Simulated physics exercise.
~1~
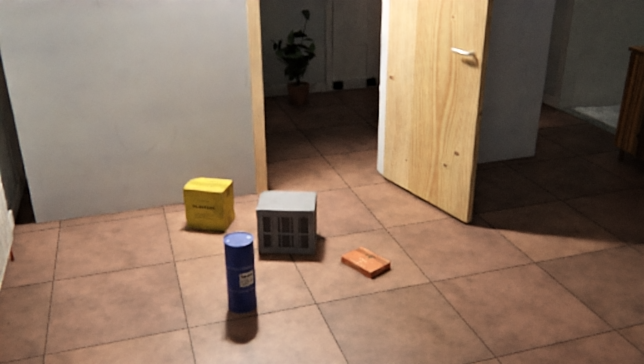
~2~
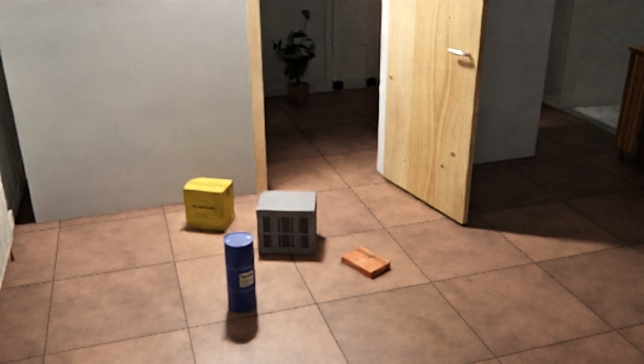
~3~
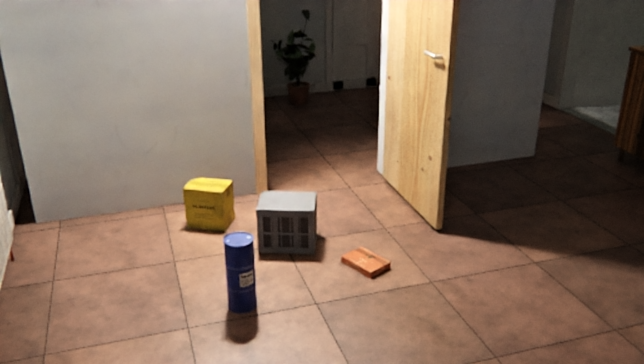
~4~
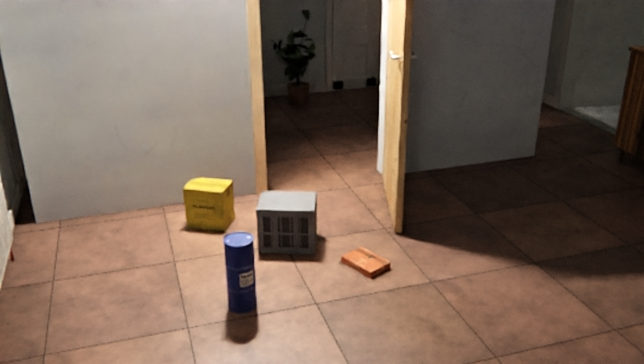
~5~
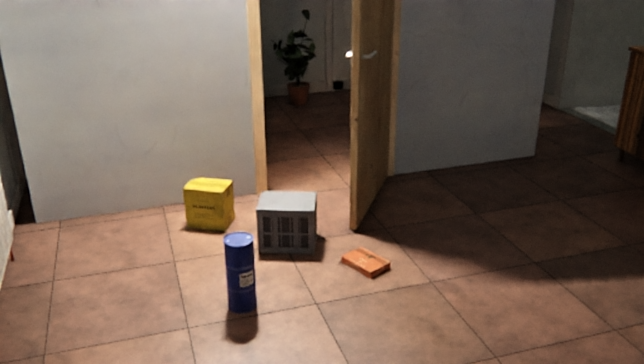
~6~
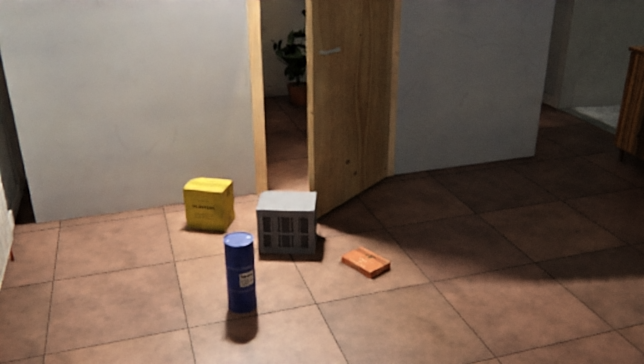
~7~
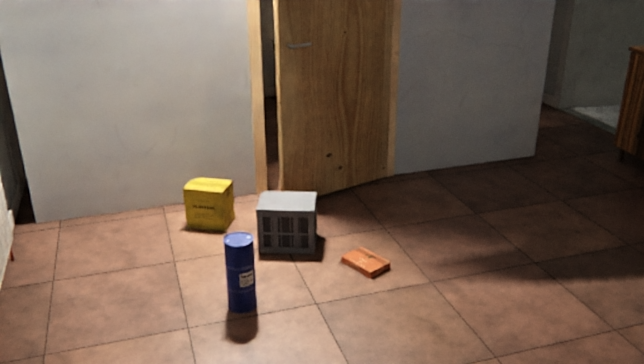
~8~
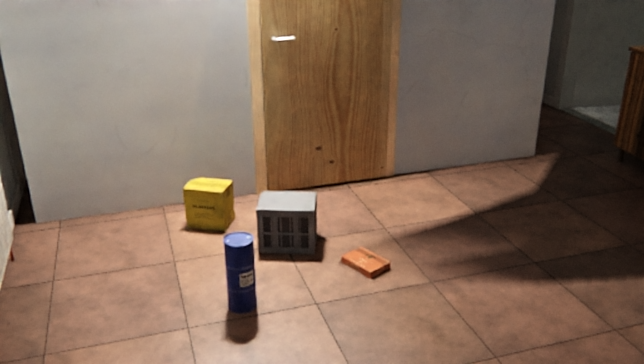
In a tiled room, a wooden door stands wide open behind a yellow box, a grey crate, a blue canister and an orange packet on the floor. The door swings leftward past the unmoving objects and ends up closed in its doorway, hiding the potted plant beyond.
